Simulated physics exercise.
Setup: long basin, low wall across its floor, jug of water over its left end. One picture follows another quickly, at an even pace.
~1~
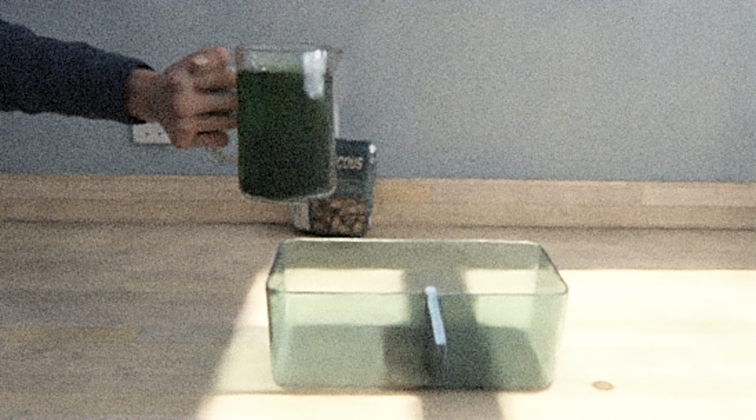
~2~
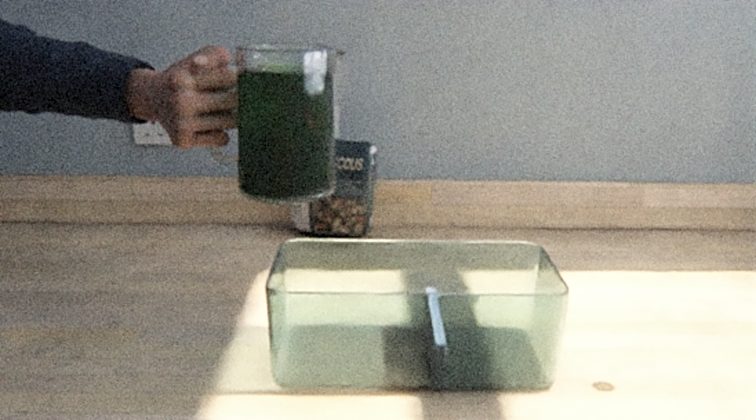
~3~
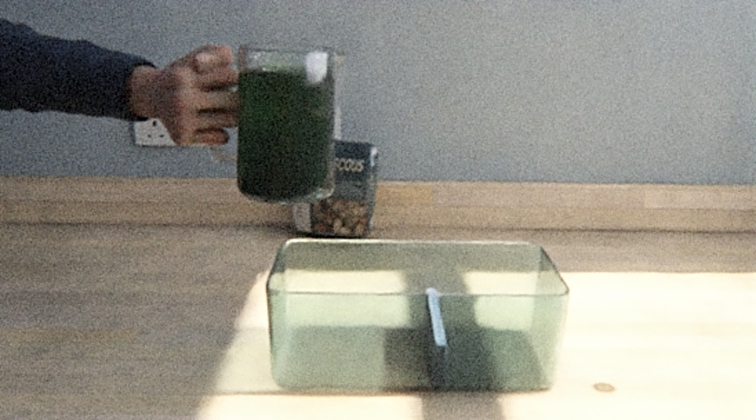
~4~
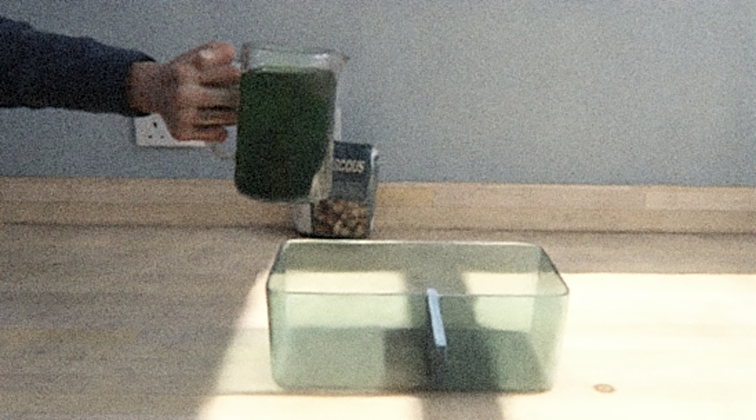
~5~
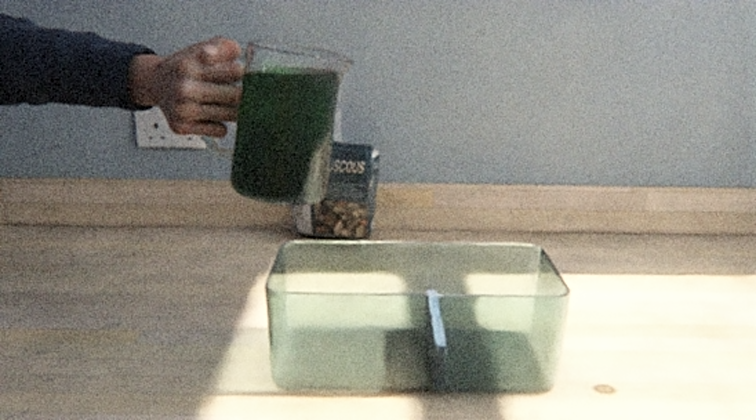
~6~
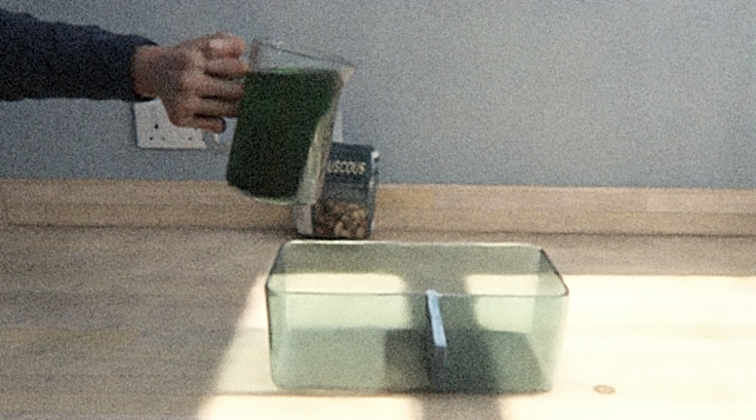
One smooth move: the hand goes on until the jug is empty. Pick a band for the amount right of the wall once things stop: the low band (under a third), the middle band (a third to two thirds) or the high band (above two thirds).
The middle band.
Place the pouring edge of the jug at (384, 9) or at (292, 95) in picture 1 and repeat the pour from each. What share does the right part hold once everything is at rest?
Estimate, in order: 90 and 5 per cent.
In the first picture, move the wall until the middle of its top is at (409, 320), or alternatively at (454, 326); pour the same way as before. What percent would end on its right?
Case 1: 75 %; case 2: 15 %.
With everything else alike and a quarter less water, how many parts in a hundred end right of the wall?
Some 20 parts in a hundred, give or take.
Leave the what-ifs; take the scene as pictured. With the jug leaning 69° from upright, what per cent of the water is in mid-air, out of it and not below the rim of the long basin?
It's close to 10 %.
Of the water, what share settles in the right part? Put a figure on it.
It comes to 45 per cent or so.
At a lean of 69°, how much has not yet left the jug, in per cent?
Looks like roughly 85 percent is still held.
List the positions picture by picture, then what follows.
It leans 0°; its right rim is at (343, 50); the water meets the walls at (241, 69) and (331, 70); the long basin's rim runs from (274, 265) to (554, 267); the wall's top is at (435, 314), in the first frame.
It leans 1°; its right rim is at (344, 51); the water meets the walls at (242, 69) and (331, 71), in the second frame.
It leans 2°; its right rim is at (346, 53); the water meets the walls at (244, 70) and (333, 72), in the third frame.
It leans 5°; its right rim is at (349, 56); the water meets the walls at (248, 69) and (336, 73), in the fourth frame.
It leans 8°; its right rim is at (353, 61); the water meets the walls at (248, 75) and (339, 73), in the fifth frame.
It leans 13°; its right rim is at (357, 66); the water meets the walls at (247, 87) and (345, 74), in the sixth frame.
A moment on, the jug is tipped part way and 87 per cent is still to pour, 1 is left of the wall and 1 right of it.
Next, the jug is tipped right over and 31 per cent is still to pour, 14 is left of the wall and 33 right of it.
Then the jug is tipped right over and 0 per cent is still to pour, 52 is left of the wall and 43 right of it.
Later the jug is tipped right over and 0 per cent is still to pour, 53 is left of the wall and 44 right of it.
In the end 53 per cent lies left of the wall, 44 right of it and 2 outside.
